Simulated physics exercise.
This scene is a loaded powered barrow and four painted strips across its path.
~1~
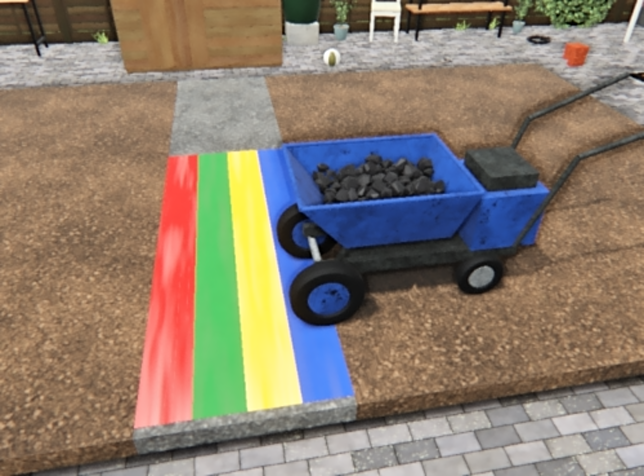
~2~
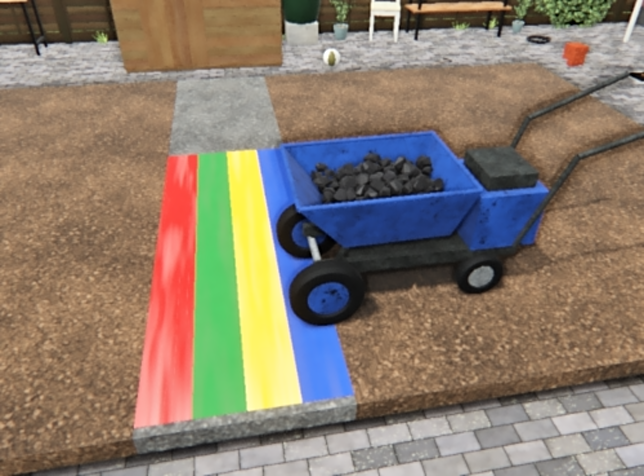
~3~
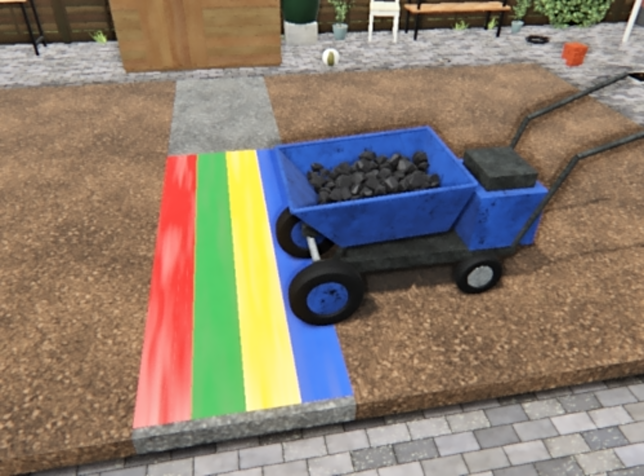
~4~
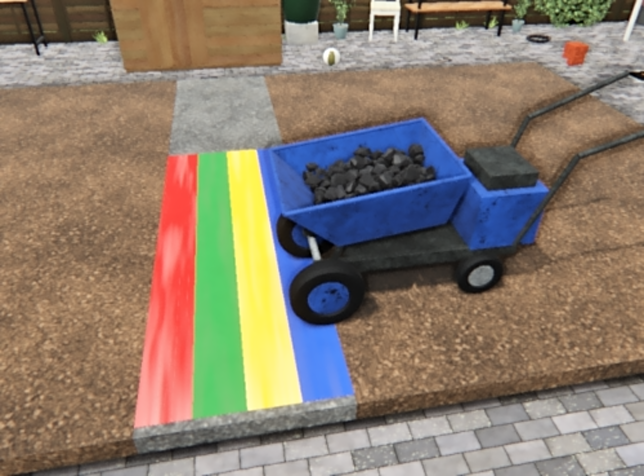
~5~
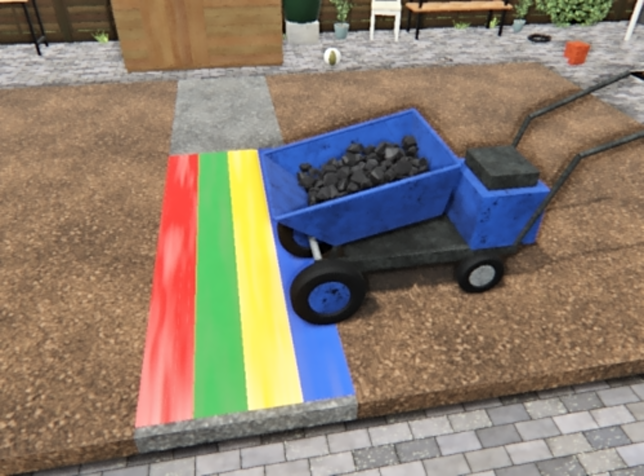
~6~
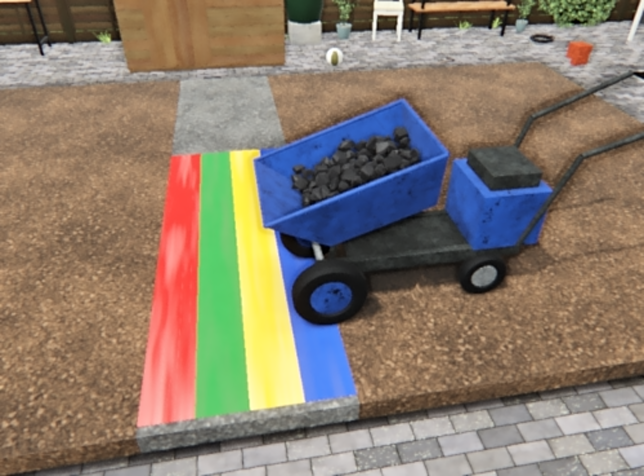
The video shows a blue powered barrow loaded with dark lumps of coal beside red, green, yellow and blue painted strips. The skip starts level, then tilts gradually toward the left, its rear end rising while the wheels stay in place.
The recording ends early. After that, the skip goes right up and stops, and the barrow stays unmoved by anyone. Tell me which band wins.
I would say the red band.
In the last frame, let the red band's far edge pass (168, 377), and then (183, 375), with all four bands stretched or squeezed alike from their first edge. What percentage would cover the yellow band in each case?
I'd say about 0 % for the first and about 0 % for the second.
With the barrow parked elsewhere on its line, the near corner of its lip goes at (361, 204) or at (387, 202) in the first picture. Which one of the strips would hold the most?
First the strip in green, then the yellow strip.
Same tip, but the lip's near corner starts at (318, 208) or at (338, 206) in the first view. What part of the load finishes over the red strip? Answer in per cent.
You'd get around 30 in a hundred, then 30 in a hundred.
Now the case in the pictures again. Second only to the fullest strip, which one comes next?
It's green.
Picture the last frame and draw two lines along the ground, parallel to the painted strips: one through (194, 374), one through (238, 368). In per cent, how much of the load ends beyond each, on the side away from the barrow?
Roughly 70 per cent, then roughly 90 per cent.
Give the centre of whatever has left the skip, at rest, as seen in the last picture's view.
Close to (174, 295) in the last picture.
Soon after the last picture, skip tipped steeply; all in the skip.
A little later, skip tipped right over; about half in the skip; a small part over the green strip; about a quarter over the red strip; a stray few off the paint.
Later still, skip tipped right over; a small part in the skip; about a quarter over the green strip; about half over the red strip; about a quarter off the paint.
At rest, skip tipped right over; a small part in the skip; none over the blue strip; none over the yellow strip; about a quarter over the green strip; about half over the red strip; about a quarter off the paint.
